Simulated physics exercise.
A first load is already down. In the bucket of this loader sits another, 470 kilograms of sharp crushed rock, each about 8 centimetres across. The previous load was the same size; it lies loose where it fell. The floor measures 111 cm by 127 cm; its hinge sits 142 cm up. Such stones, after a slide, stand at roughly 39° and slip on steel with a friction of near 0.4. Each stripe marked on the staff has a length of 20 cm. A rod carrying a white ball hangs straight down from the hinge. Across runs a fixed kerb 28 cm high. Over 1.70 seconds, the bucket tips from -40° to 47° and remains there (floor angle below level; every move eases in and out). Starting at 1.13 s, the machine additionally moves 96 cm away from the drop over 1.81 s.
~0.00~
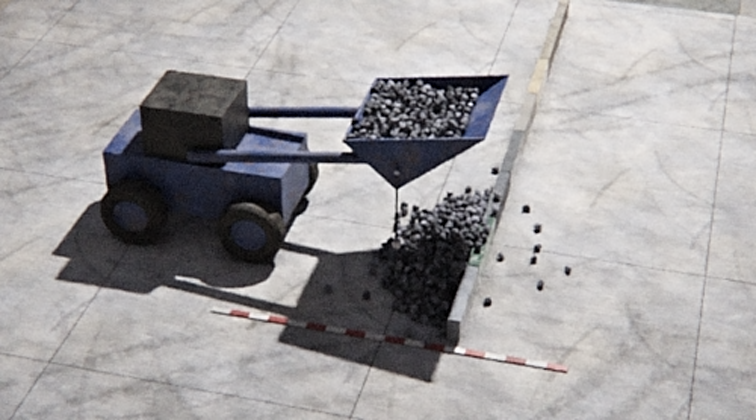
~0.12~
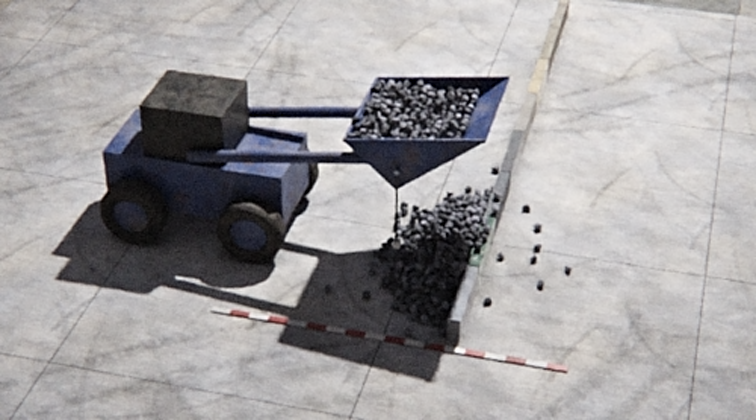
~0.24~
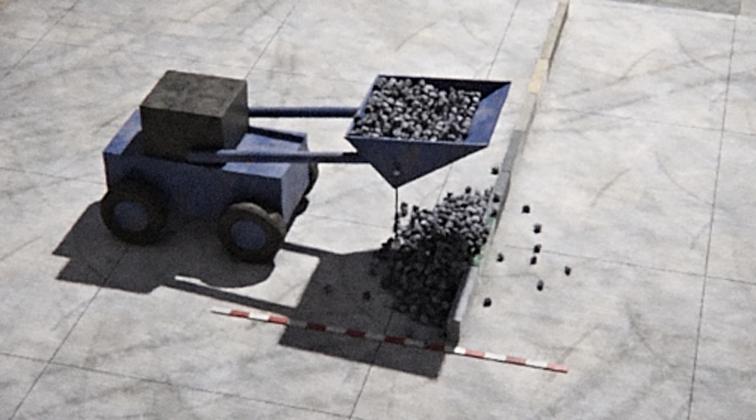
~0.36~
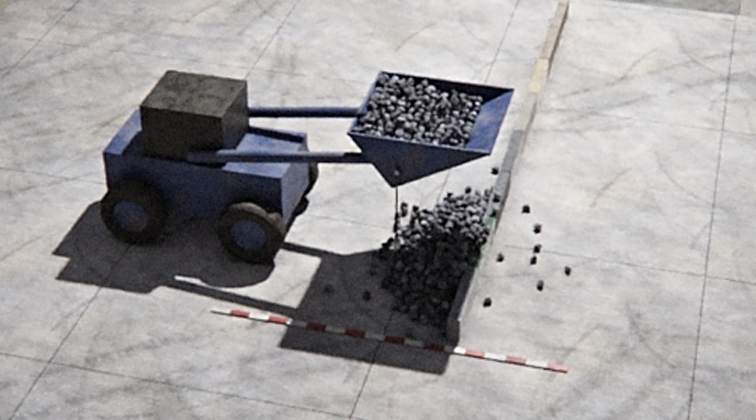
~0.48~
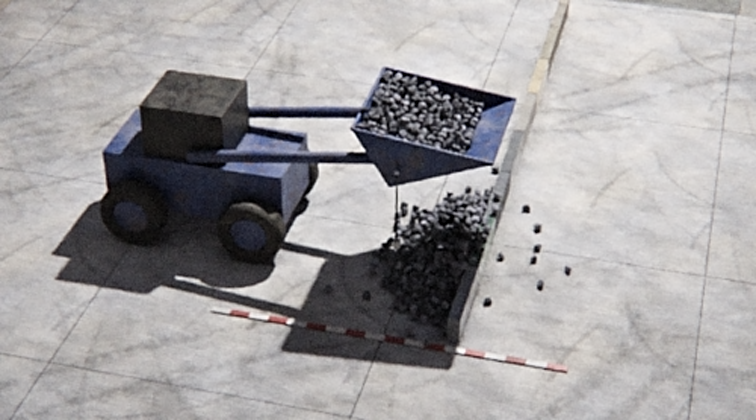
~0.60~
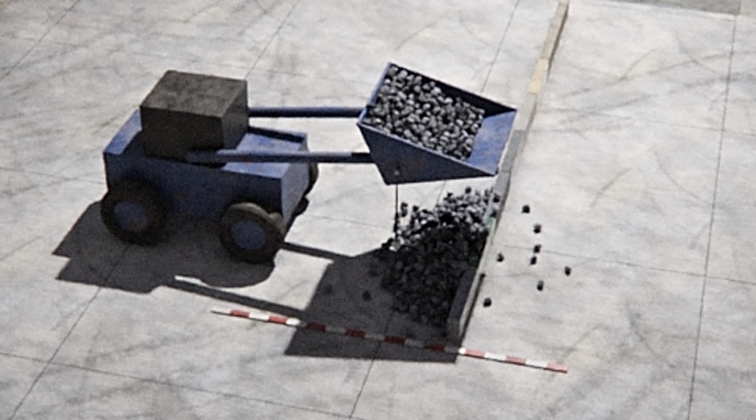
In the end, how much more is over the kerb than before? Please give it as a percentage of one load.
By the end about 27 per cent more lies there.
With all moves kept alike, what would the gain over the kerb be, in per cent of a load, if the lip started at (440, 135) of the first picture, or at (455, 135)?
Case one about 0 %, case two about 5 %.
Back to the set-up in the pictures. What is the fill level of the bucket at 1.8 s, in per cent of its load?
Close to 20 in a hundred is still held.
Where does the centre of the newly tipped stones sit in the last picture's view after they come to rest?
I'd say close to (458, 244).
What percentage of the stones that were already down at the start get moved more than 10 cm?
Near 5 per cent, I reckon.
After 1.3 s the floor is at 33°; in per cent of one load, 100 in the bucket, 99 on this side of the kerb, 1 over the kerb; the foremost stones are at (529, 255).
After 1.8 s the floor is at 47°; in per cent of one load, 22 in the bucket, 164 on this side of the kerb, 14 over the kerb; the foremost stones are at (537, 264).
After 3.4 s the floor is at 47°; in per cent of one load, 0 in the bucket, 172 on this side of the kerb, 28 over the kerb; the foremost stones are at (581, 295).
After 6.2 s the floor is at 47°; in per cent of one load, 0 in the bucket, 172 on this side of the kerb, 28 over the kerb; the foremost stones are at (581, 295). Net gain over the kerb, 27.
